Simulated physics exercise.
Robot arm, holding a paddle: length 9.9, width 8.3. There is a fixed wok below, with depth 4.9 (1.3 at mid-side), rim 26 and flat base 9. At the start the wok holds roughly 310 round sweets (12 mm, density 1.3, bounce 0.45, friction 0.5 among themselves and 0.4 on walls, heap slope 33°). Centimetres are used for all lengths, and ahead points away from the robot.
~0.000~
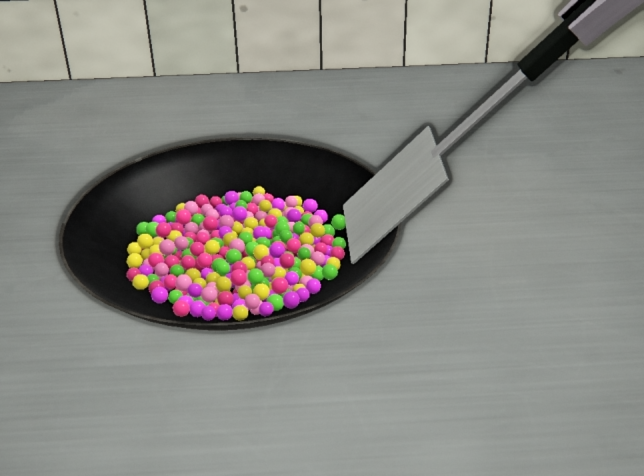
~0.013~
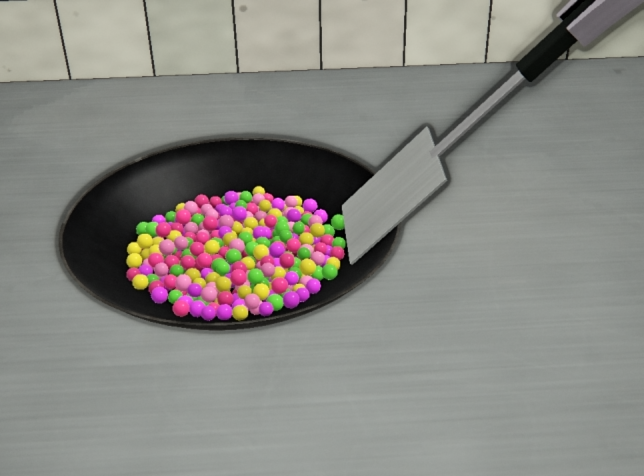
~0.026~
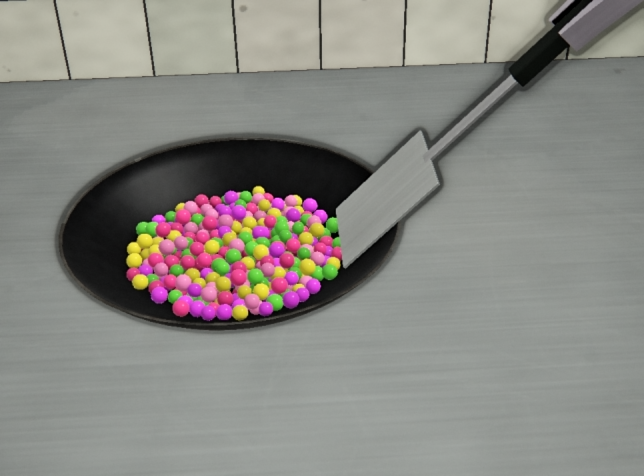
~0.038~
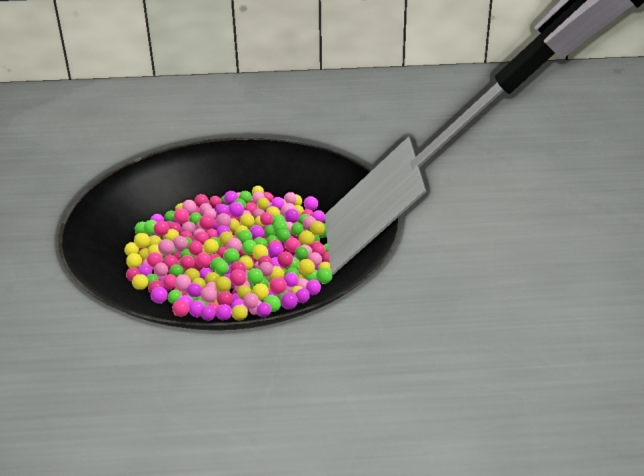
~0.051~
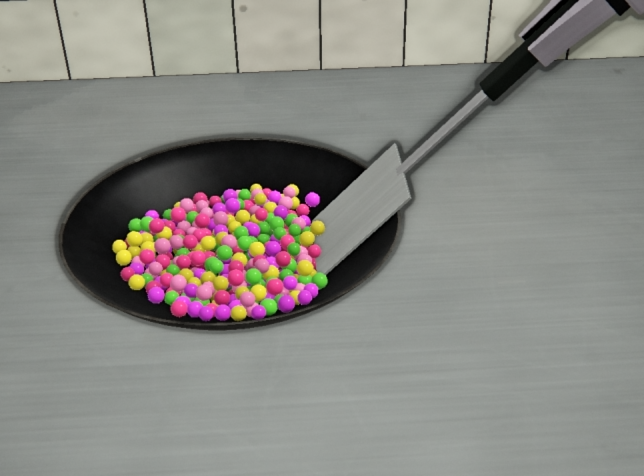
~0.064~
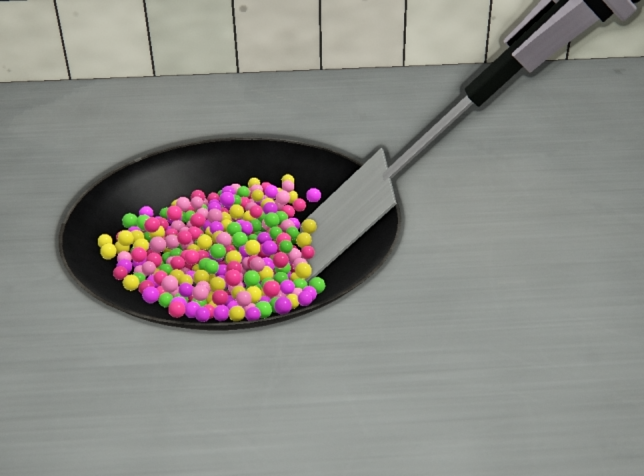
A robot arm slides a flat paddle leftward into colourful round sweets in a black wok.
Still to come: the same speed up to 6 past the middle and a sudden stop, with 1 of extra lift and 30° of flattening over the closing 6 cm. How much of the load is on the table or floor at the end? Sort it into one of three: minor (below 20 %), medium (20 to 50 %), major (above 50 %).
Minor, below 20 %.
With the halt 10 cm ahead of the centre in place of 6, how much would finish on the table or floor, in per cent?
Estimate: Approx. 40 %.
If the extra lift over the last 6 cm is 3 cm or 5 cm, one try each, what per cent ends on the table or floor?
It comes to around 5 per cent on the first try and around 5 per cent on the second.
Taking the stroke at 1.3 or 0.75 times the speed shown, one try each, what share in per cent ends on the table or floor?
15 and 5 %.
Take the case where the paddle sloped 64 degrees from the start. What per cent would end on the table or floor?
In that case around 20 per cent.
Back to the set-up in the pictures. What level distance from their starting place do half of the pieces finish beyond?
Level distance of roughly 7 cm.
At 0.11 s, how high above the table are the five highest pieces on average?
About 5 centimetres.
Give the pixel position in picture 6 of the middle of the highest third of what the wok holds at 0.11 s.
I'd point to about (197, 236).
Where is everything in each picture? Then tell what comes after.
In the first picture, paddle top edge at (438, 151), sloping 46°; upper third of the load around (247, 239), from x 135 to 340, top at y 195; 308 in the wok.
In the second picture, paddle top edge at (437, 152), sloping 46°; upper third of the load around (246, 239), from x 135 to 340, top at y 195.
In the third picture, paddle top edge at (430, 156), sloping 46°; upper third of the load around (245, 239), from x 135 to 340, top at y 190.
In the fourth picture, paddle top edge at (417, 163), sloping 46°; upper third of the load around (245, 245), from x 130 to 330, top at y 190.
In the fifth picture, paddle top edge at (403, 169), sloping 46°; upper third of the load around (239, 242), from x 120 to 320, top at y 190.
In the sixth picture, paddle top edge at (389, 174), sloping 46°; upper third of the load around (231, 240), from x 105 to 315, top at y 180; 308 in the wok.
By 0.11 s, sloping 46°, highest piece 5 above the table; 308 in the wok.
By 0.16 s, sloping 34°, highest piece 6 above the table; 306 in the wok, 2 on the blade or in flight.
By 0.38 s, sloping 16°, highest piece 6 above the table; 268 in the wok, 37 on the table or floor, 3 on the blade or in flight.
By 1.43 s, sloping 16°, highest piece 6 above the table; 268 in the wok, 40 on the table or floor.
Final count, 268 in the wok, 40 on the table or floor. That is 13 % on the table or floor.
